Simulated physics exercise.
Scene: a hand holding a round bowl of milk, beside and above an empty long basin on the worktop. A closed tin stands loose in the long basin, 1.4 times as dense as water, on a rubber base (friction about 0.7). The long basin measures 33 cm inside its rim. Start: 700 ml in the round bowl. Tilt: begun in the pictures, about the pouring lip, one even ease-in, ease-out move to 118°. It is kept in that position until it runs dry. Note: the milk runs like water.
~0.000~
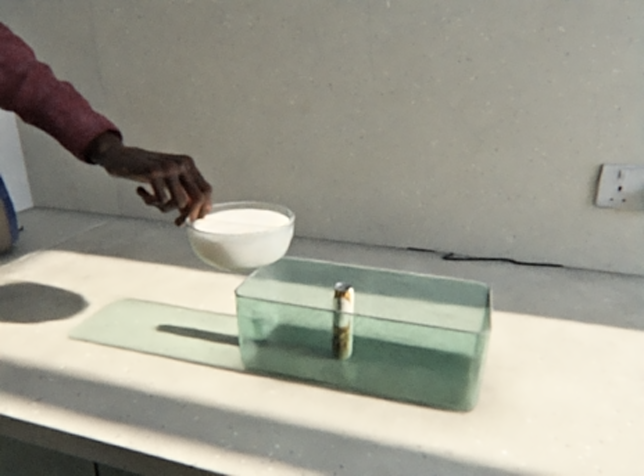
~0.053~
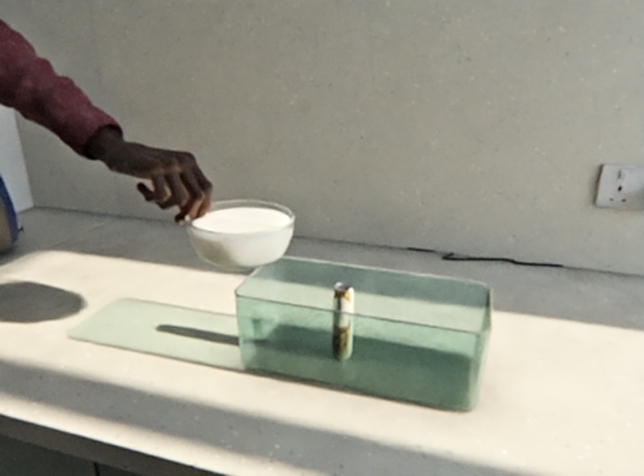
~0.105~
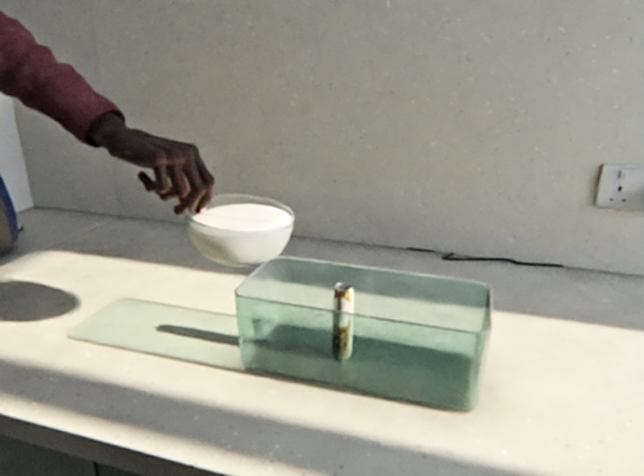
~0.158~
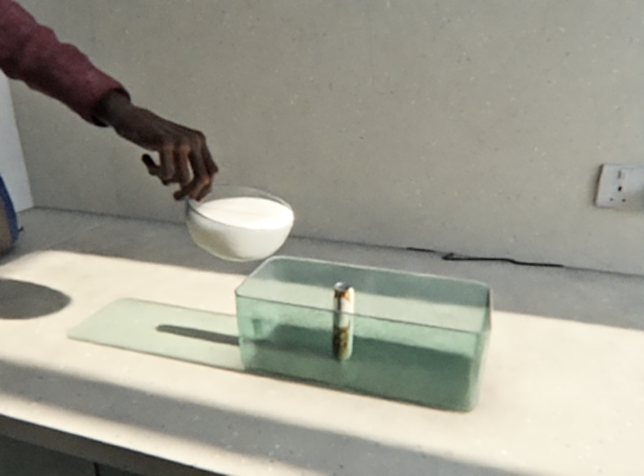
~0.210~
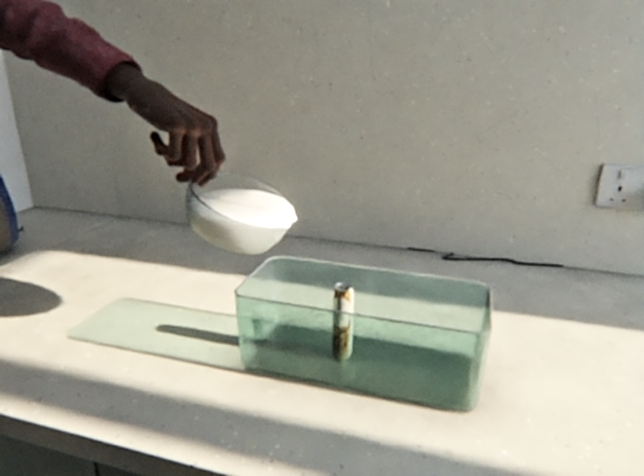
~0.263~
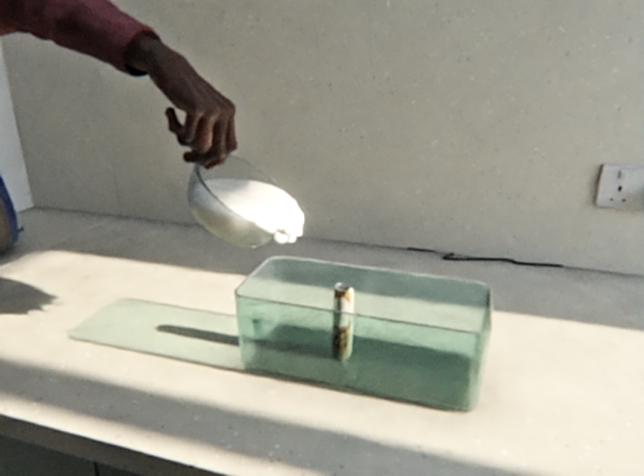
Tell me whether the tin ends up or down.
It ends up erect.
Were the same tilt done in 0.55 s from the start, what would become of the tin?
Outcome - the tin stays erect.
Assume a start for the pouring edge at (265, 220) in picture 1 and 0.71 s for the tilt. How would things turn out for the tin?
It tumbles.
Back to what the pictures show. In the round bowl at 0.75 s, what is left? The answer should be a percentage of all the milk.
Close to 0 percent of the total.
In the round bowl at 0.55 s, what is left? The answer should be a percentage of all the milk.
I'd put it near 12 percent.
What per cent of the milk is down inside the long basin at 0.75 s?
Some 98 per cent.
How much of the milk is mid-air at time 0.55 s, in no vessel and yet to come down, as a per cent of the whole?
Around 54 in a hundred.
After 0.55 s the tilt is 103° and 11 per cent is still to pour; the tin stands where it began.
After 0.75 s the tilt is 118° and 0 per cent is still to pour; the tin stands where it began.
After 0.97 s the tilt is 118° and 0 per cent is still to pour; the tin stands where it began.
After 1.21 s the tilt is 118° and 0 per cent is still to pour; the tin stands where it began.
In the end the tin stands where it began.
